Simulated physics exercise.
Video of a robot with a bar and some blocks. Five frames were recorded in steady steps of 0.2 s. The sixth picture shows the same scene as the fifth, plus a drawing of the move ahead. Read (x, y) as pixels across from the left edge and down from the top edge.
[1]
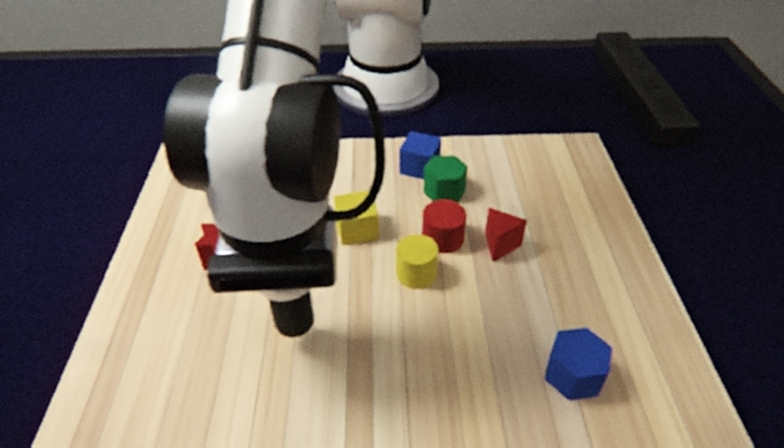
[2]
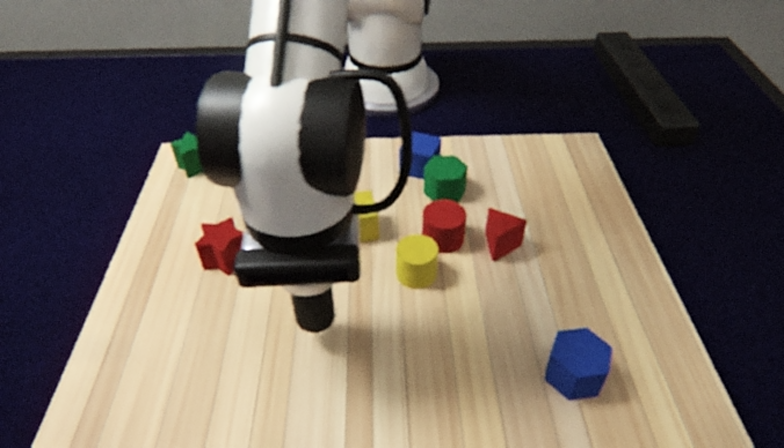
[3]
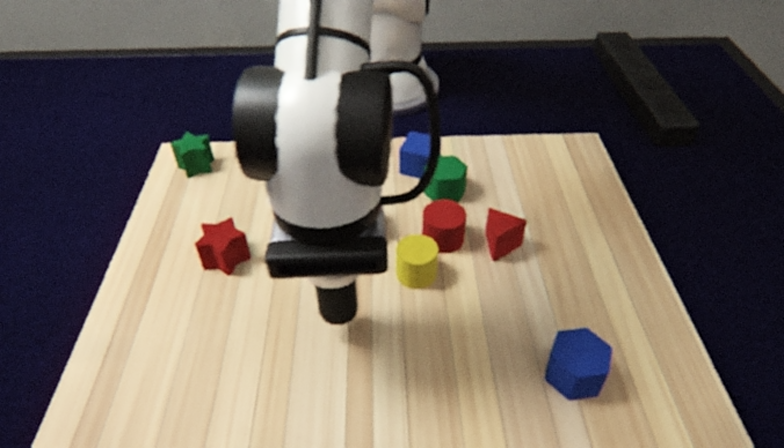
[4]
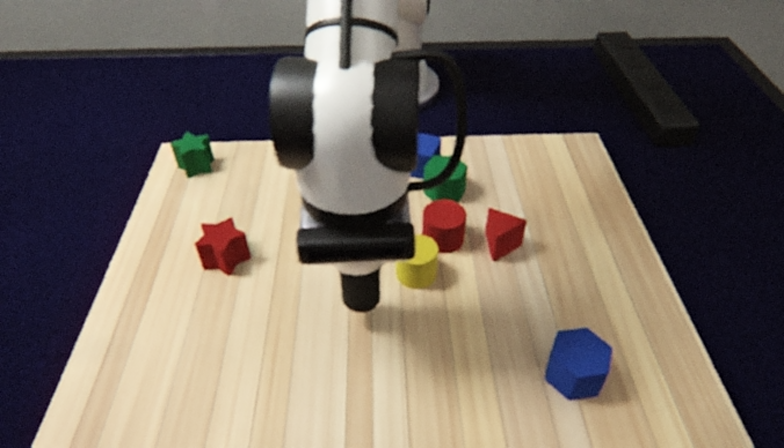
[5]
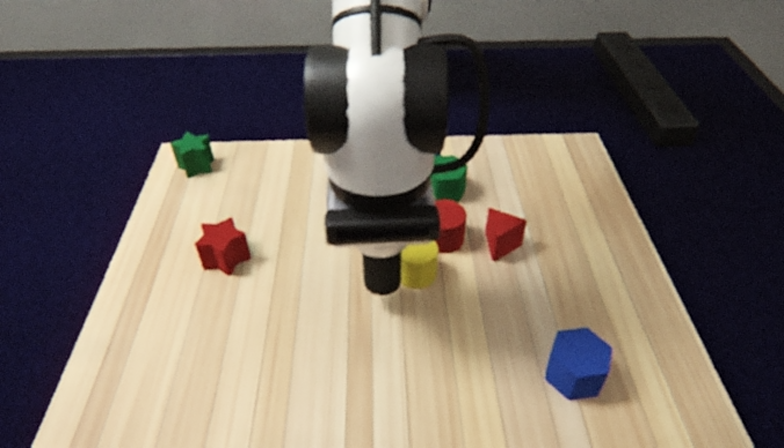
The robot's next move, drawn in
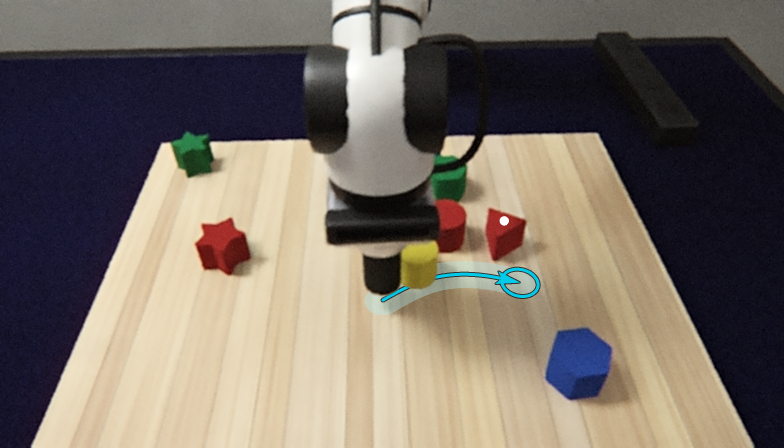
A white and black robot arm holding a short dark bar downward starts at the left-centre of a wooden board, beside a red star. It moves steadily right and slightly back, uncovering a green star behind it, and comes close beside the yellow cylinder, while the scattered coloured blocks stay still.
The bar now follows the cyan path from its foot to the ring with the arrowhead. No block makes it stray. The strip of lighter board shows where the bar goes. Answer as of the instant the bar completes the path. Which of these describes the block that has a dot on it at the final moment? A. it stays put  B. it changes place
My pick is A.
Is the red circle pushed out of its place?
Yes, that is how it ends up.
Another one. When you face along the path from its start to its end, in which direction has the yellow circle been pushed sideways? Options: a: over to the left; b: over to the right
Correct choice: A.
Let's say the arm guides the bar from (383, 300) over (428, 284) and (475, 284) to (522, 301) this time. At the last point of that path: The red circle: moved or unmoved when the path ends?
If the bar follows that path, the red circle ends up shifted.
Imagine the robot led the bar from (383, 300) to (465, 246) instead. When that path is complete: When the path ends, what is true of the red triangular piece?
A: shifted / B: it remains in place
I choose A.
The line goes from (383, 300) over (425, 280) and (471, 274) to (520, 283); the dot is on the red triangular piece.
The first path, step by step. One third of the way, bar (427, 263); yellow circle (445, 231); red circle (452, 203).
Two thirds of the way, bar (474, 257); yellow circle (468, 222); red circle (455, 195).
At the end, bar (524, 265); yellow circle (468, 222); red circle (455, 195); red triangular piece unmoved.
